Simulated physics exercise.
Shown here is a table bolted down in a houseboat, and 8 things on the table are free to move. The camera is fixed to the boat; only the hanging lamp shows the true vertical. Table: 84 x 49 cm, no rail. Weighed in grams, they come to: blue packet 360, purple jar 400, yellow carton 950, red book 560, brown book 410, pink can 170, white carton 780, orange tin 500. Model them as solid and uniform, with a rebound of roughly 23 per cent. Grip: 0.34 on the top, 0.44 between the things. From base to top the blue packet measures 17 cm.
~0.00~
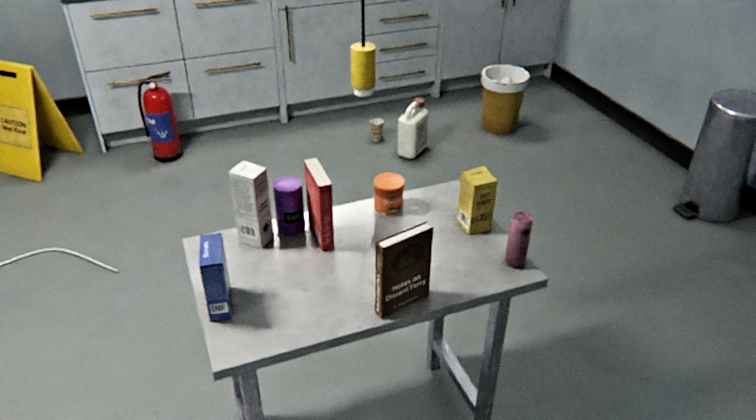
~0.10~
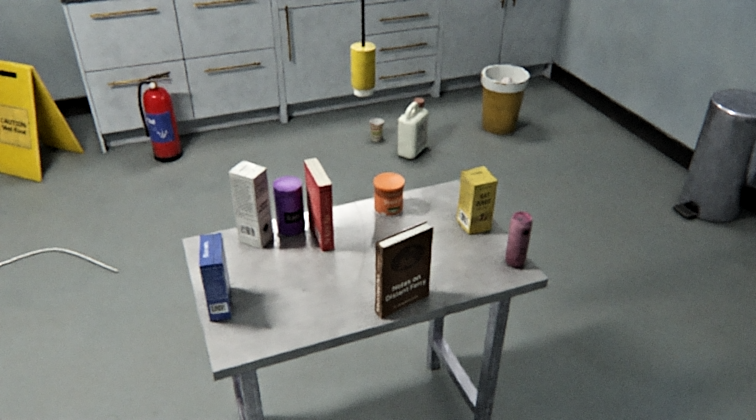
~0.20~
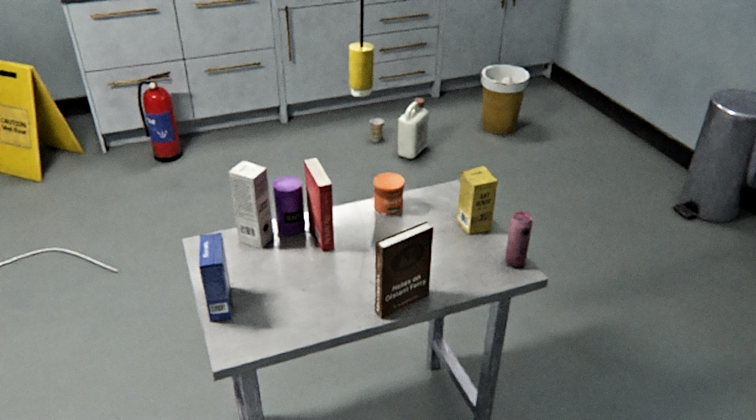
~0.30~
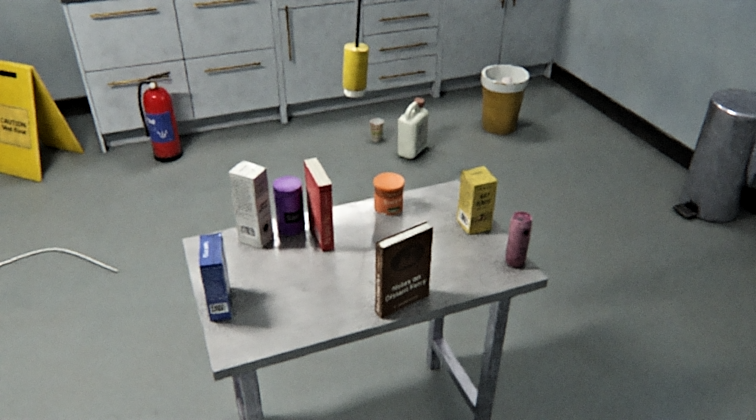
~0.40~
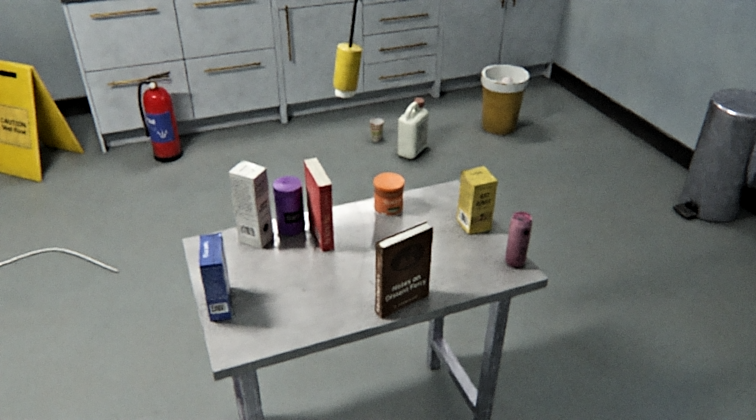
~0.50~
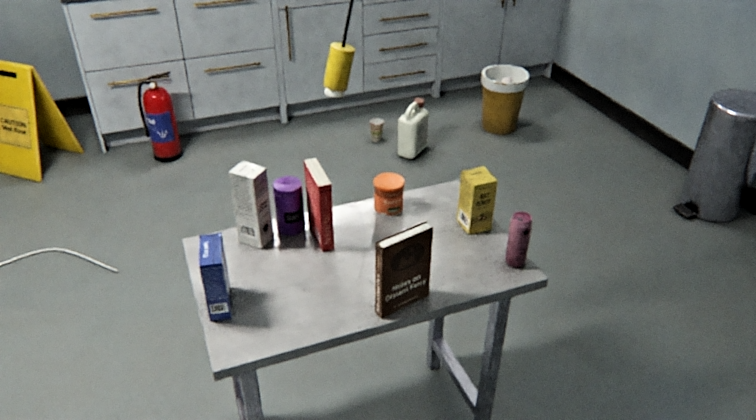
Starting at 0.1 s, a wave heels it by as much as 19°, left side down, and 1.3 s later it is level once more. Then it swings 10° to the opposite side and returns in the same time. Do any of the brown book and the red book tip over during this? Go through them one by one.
The brown book does not tip. The red book tips over.
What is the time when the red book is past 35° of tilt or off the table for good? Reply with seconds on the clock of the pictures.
At about 1.0 s.
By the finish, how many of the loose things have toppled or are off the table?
So, 2 in all.
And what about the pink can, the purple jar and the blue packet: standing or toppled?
Outcome noted - the pink can survives without falling, the purple jar survives without falling, the blue packet ends up fallen.
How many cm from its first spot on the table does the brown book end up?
About 0 cm.
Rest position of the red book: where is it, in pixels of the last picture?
Rest point: Near (302, 232).
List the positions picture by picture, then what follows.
The first frame shows boat level; brown book (404, 271); red book (320, 205).
The second frame shows boat level; yellow carton (477, 201); pink can (518, 240).
The third frame shows floor tilted 1°, left side down; white carton (252, 206); orange tin (389, 195).
The fourth frame shows floor tilted 4°, left side down; blue packet (216, 277); purple jar (289, 206).
The fifth frame shows floor tilted 8°, left side down; yellow carton (477, 201); pink can (518, 240).
The sixth frame shows floor tilted 13°, left side down; brown book (404, 270); red book (319, 205).
After 1.20 s, floor tilted 4°, left side down; blue packet now off the table; red book tipped 49° from how it sat near (292, 213); purple jar slid 11 cm.
After 1.50 s, boat level; red book on its side near (302, 232); purple jar slid 11 cm; white carton slid 5 cm.
At rest (3.2 s), off the table and tipped over, blue packet; tipped over on the table, red book; not toppled but over 5 cm from the start, purple jar; the other 5 in place, give or take 5 cm. Seen from the same camera at the end, brown book near (403, 270), red book near (302, 232).
